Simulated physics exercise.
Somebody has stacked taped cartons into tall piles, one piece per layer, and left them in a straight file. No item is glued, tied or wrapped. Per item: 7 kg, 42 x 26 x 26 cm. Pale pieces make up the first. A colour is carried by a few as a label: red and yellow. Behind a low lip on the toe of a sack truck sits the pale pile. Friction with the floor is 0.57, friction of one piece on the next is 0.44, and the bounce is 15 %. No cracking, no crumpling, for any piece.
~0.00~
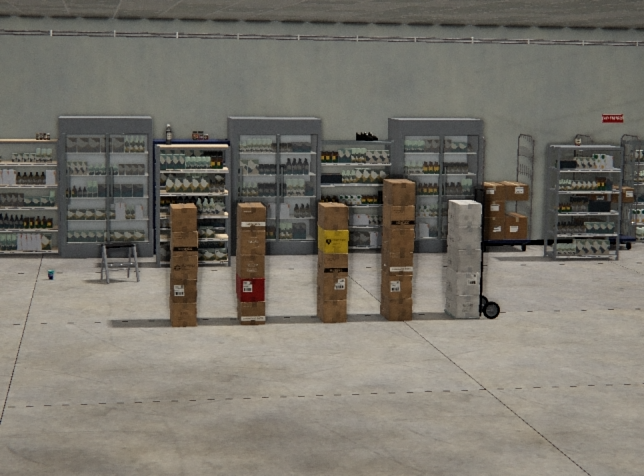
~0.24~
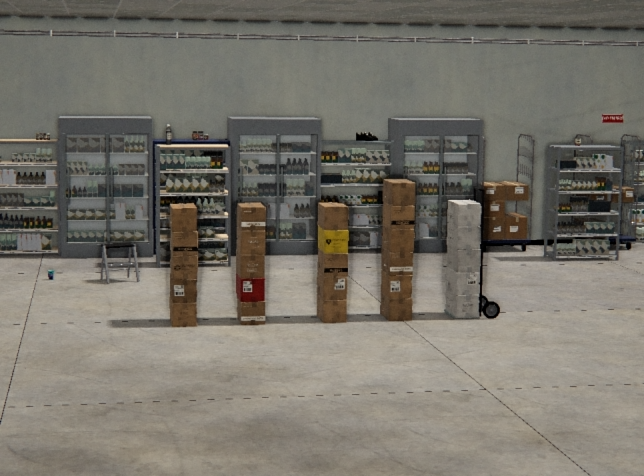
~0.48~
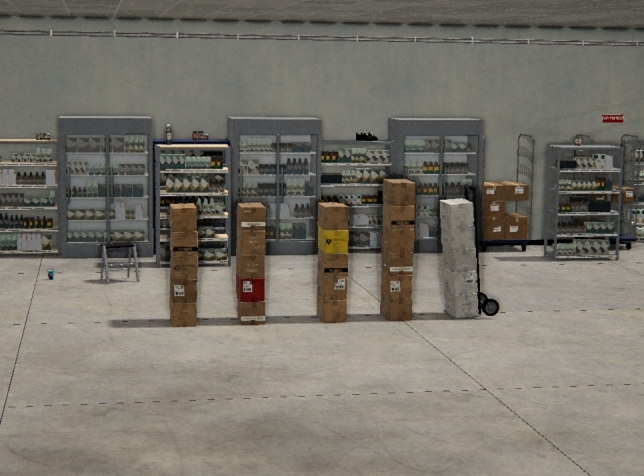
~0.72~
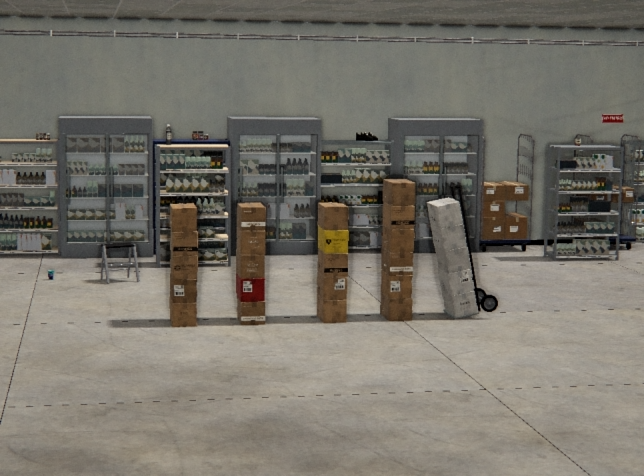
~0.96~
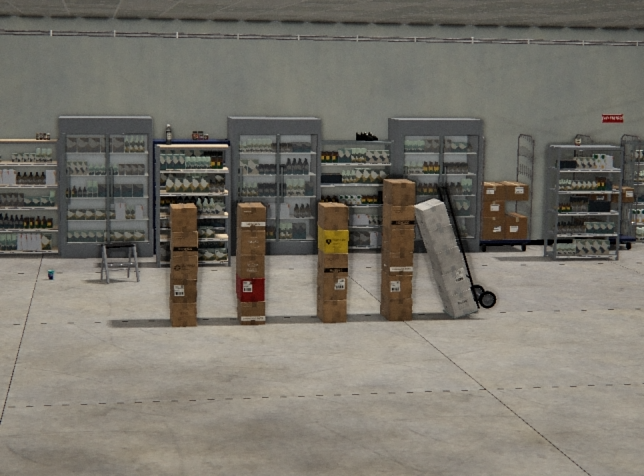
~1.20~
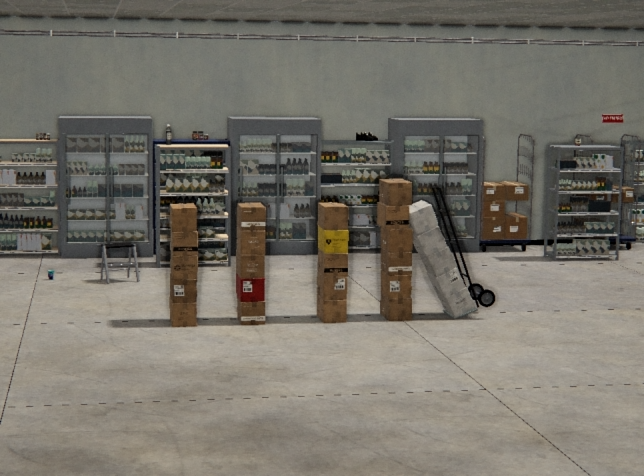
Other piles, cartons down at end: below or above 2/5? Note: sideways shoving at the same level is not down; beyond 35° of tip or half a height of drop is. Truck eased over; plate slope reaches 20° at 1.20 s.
Above 2/5.
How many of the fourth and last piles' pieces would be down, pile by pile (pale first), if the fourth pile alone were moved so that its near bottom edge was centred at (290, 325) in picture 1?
The fourth pile would have 5 down and the last pile 4.
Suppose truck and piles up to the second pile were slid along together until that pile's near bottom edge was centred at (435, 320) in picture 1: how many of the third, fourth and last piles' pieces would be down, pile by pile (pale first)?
In that case third pile 4, fourth pile 5, last pile 5.
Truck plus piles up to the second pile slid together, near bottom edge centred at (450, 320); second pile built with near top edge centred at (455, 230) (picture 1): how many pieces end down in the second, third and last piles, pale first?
You'd get second 4, third 0 and last 0.
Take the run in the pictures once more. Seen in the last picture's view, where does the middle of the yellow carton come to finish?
In the last picture it sits at roughly (226, 286).
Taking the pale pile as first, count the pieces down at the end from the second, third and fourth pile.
Counting each pile, the second has 6, the third 5 and the fourth 5.
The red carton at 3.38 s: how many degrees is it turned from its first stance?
At that moment, roughly 60 degrees.
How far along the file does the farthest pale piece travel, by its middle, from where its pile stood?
It ends around 130 cm away.
After 2.04 s, 5 of the pale pile down; none of the 21 other cartons down, 9 disturbed; yellow carton 3° from how it stood.
After 2.58 s, 5 of the pale pile down; 11 of the 21 other cartons down; yellow carton 28° from how it stood, 16 cm lower; red carton 10° from how it stood.
After 3.38 s, 5 of the pale pile down; 20 of the 21 other cartons down; red carton 56° from how it stood, 20 cm lower; yellow carton 41° from how it stood, 50 cm lower.
In the end (4.3 s), 5 of the pale pile down; 21 of the 21 other cartons down; red carton 56° from how it stood, 20 cm lower; yellow carton 41° from how it stood, 50 cm lower. That is 100 per cent. From the last view, middles, red carton near (207, 306), yellow carton near (226, 286).
